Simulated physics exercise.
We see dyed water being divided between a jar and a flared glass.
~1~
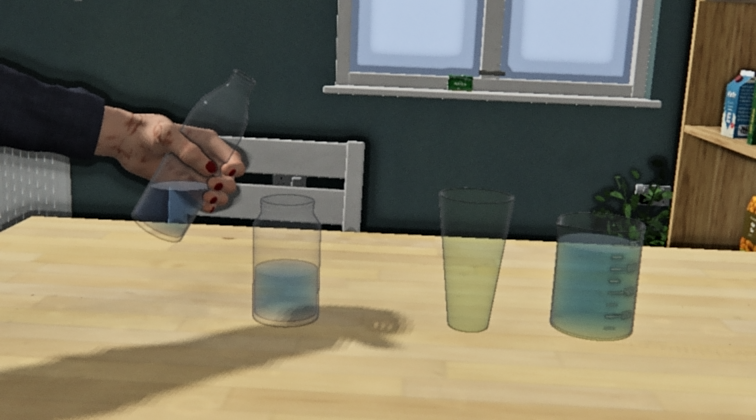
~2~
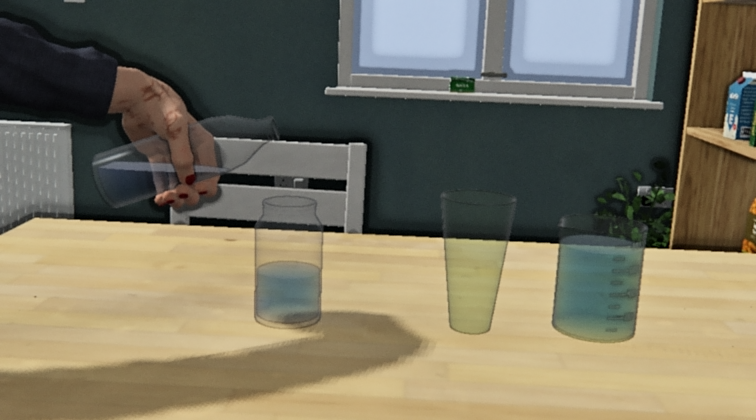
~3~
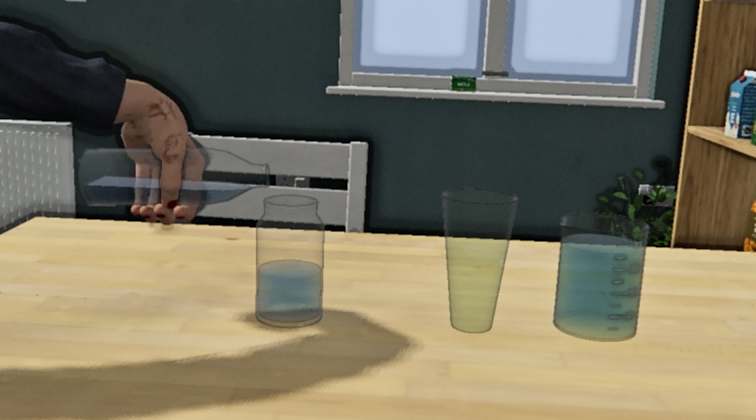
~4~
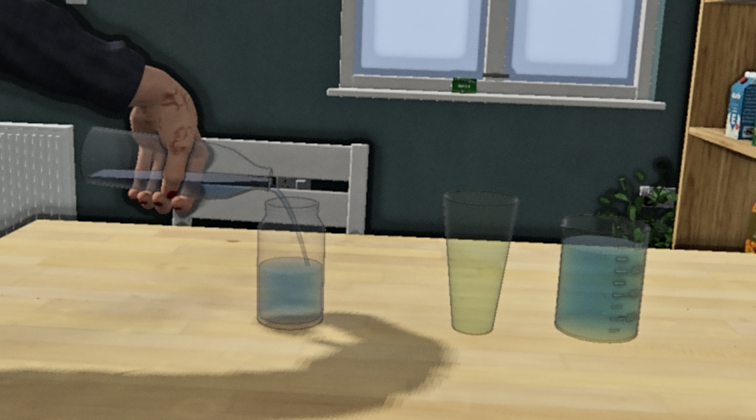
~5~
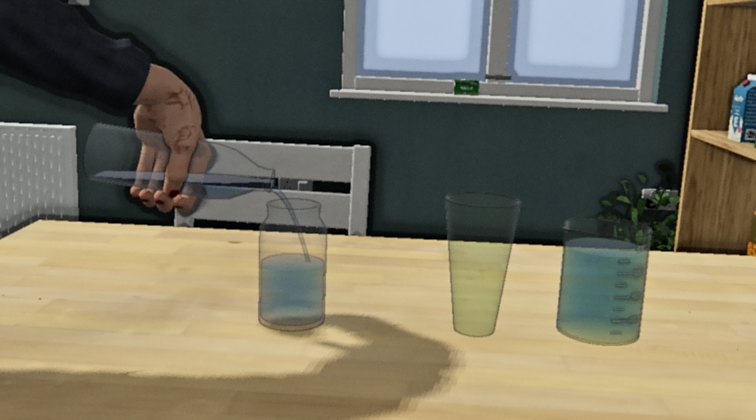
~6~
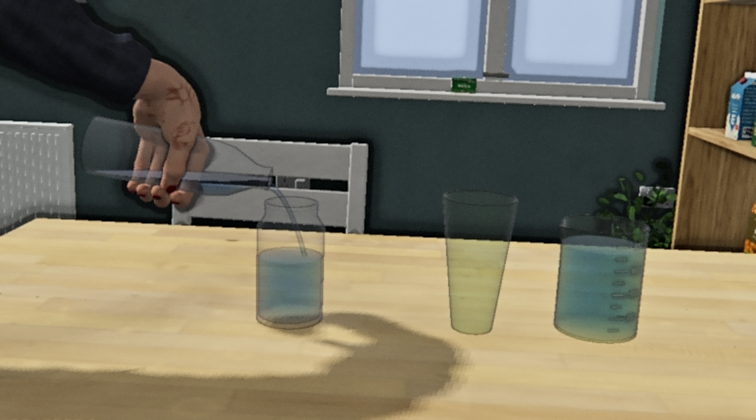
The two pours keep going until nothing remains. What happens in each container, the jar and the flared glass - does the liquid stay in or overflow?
In order: The jar is going to contain the lot, the flared glass is going to pour over the edge.
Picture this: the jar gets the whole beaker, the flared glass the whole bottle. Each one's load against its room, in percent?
Near 170 and 30 per cent.
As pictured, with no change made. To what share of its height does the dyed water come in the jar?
Level: Roughly 65% of the height.
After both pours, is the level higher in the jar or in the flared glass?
That would be the flared glass.
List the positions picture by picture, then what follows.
A hand has the bottle; bottle (201, 150) tipped 30° with all of its load; beaker (596, 274) about three quarters full; jar (287, 255) about a third full; flared glass (472, 257) empty, in the first picture.
The bottle is tipped; bottle (193, 154) tipped 70° with all of its load; jar about a third full, surface at (289, 270), in the second picture.
The bottle is tipped; bottle (181, 177) tipped 85° with all of its load; jar (291, 256) about a third full, in the third picture.
The stream is running; bottle (183, 167) tipped 95° with about three quarters of its load; jar about half full, surface at (291, 266), in the fourth picture.
The stream is running; bottle (186, 167) tipped 95° with about two thirds of its load; flared glass (478, 261) empty, in the fifth picture.
The stream is running; bottle (184, 162) tipped 100° with about half of its load; beaker about three quarters full, surface at (603, 245); jar about half full, surface at (291, 256); flared glass (476, 259) empty, in the sixth picture.
Shortly, the jar is about two thirds full.
At the finish, the jar is about two thirds full; the flared glass is full to the brim, some went over its rim.
